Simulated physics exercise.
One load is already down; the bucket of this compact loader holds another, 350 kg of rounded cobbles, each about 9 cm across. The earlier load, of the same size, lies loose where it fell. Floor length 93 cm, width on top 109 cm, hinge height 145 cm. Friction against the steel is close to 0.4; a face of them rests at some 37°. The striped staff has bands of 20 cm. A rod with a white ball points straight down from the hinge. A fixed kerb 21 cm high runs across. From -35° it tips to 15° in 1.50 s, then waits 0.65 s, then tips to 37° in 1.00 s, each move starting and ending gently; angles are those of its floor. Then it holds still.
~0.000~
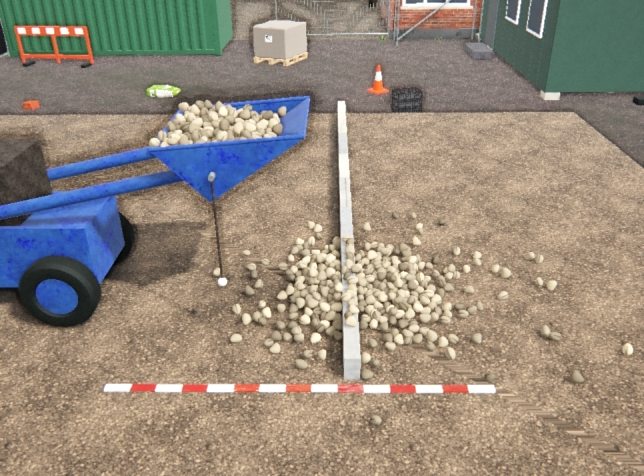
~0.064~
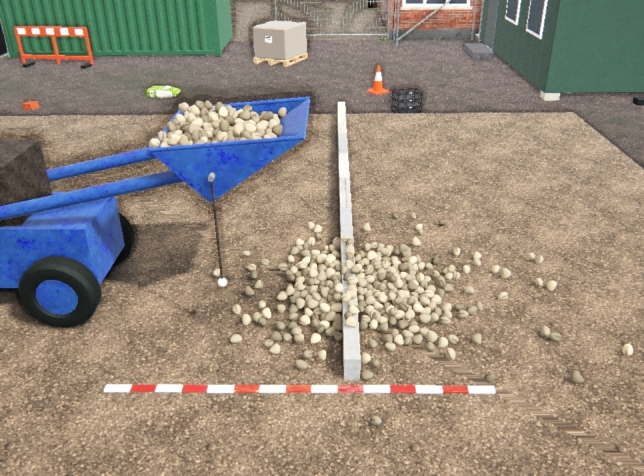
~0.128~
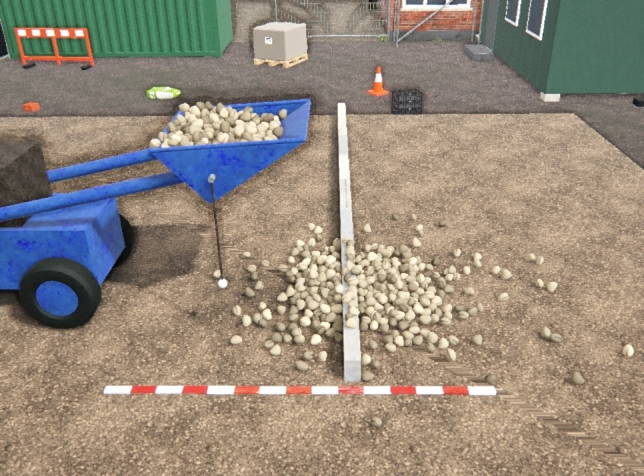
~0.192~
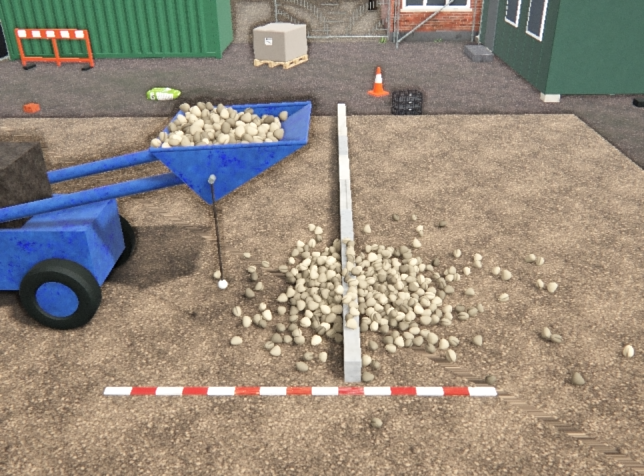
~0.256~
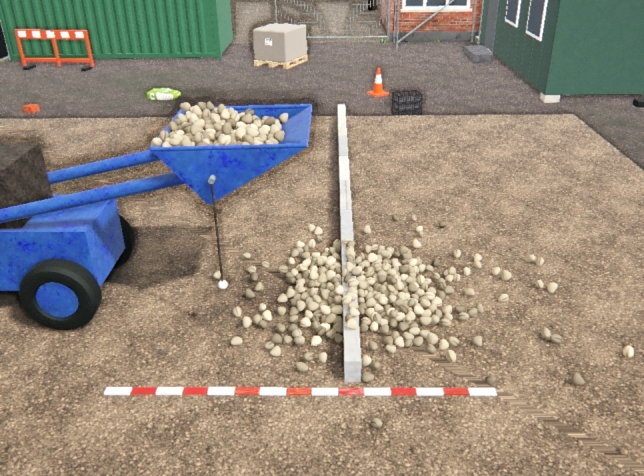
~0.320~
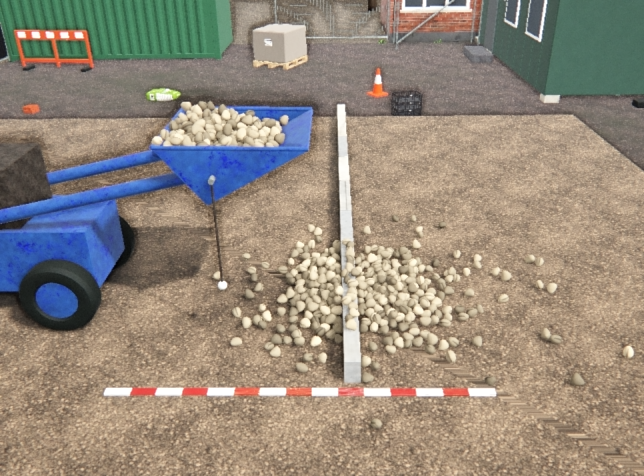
At first, a blue loader on the left holds a bucket full of pale rounded stones beside a loose heap of similar stones lying across a kerb. The bucket then tilts very slightly, its lip lowering a little, and the stones inside shift faintly while the heap on the ground stays still.
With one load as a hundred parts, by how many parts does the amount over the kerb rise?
Roughly 33 per cent of a load more.
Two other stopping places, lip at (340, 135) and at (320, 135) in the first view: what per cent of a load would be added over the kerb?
Near 90 per cent from the first place, 55 from the second.
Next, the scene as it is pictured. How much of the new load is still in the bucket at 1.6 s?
Roughly 100 per cent is still inside.
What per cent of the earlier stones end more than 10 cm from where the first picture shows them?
About 5 per cent.
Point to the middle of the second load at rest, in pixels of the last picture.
Around (330, 282).
After 1.1 s the floor is at 7°; in per cent of one load, 100 in the bucket, 47 on this side of the kerb, 53 over the kerb; the foremost stones are at (556, 308).
After 1.6 s the floor is at 15°; in per cent of one load, 99 in the bucket, 48 on this side of the kerb, 53 over the kerb; the foremost stones are at (556, 308).
After 3.6 s the floor is at 37°; in per cent of one load, 0 in the bucket, 121 on this side of the kerb, 79 over the kerb; the foremost stones are at (556, 308).
After 6.2 s the floor is at 37°; in per cent of one load, 0 in the bucket, 114 on this side of the kerb, 85 over the kerb; the foremost stones are at (556, 308). Net gain over the kerb, 33.
